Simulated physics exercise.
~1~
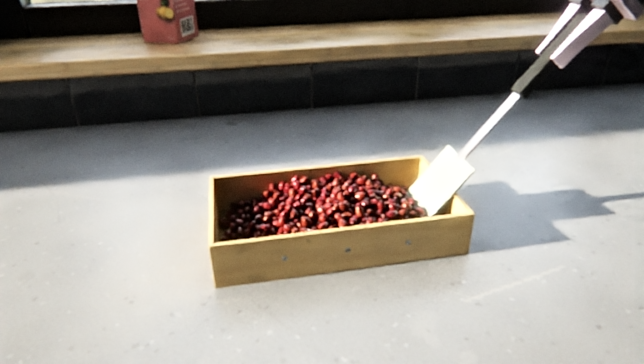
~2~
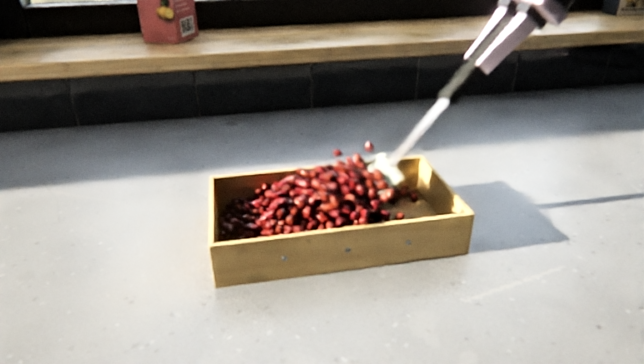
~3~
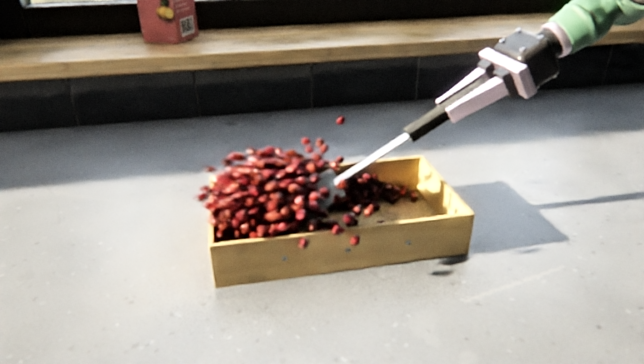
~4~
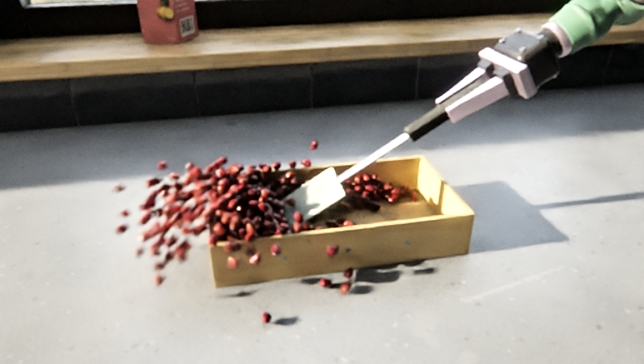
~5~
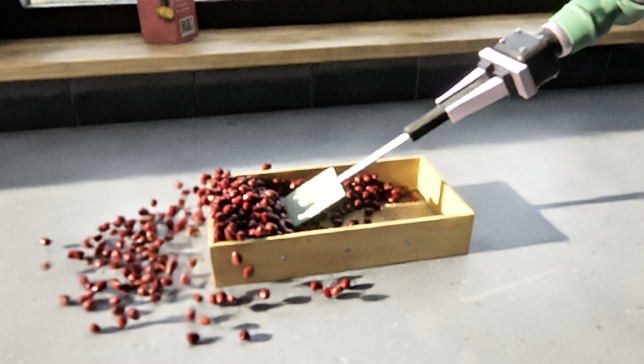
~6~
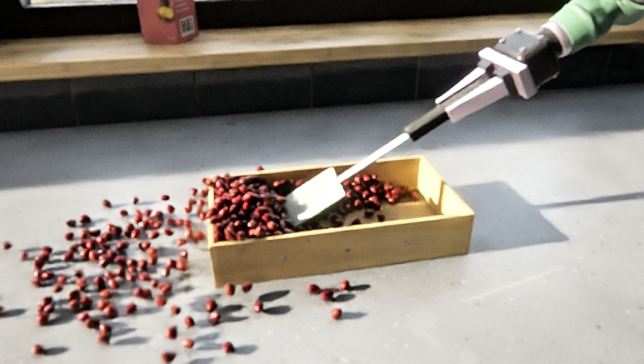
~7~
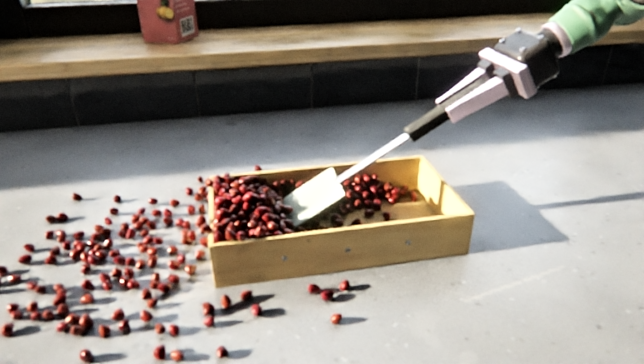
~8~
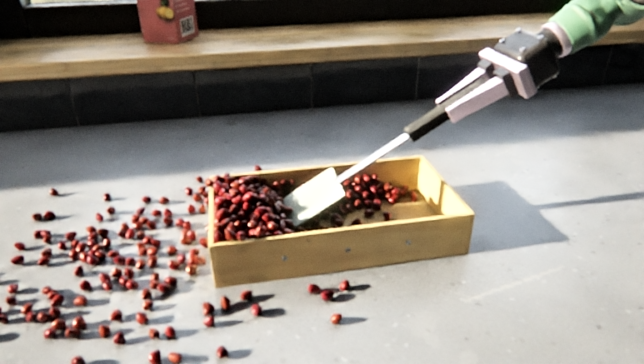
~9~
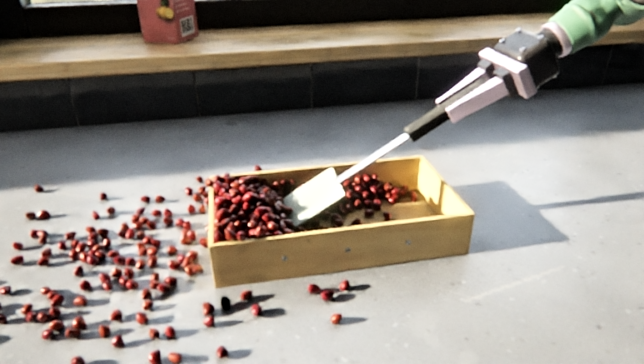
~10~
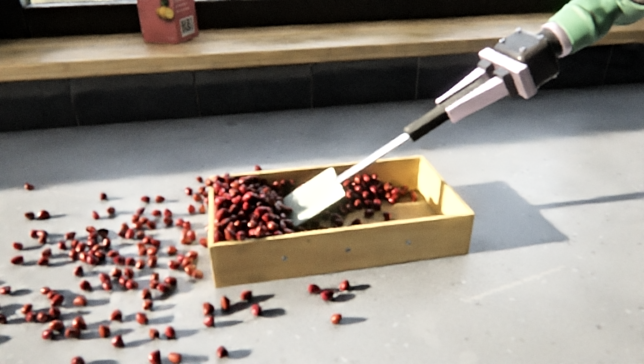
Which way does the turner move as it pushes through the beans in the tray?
The turner moves to the left, pushing the beans toward the left end of the tray.
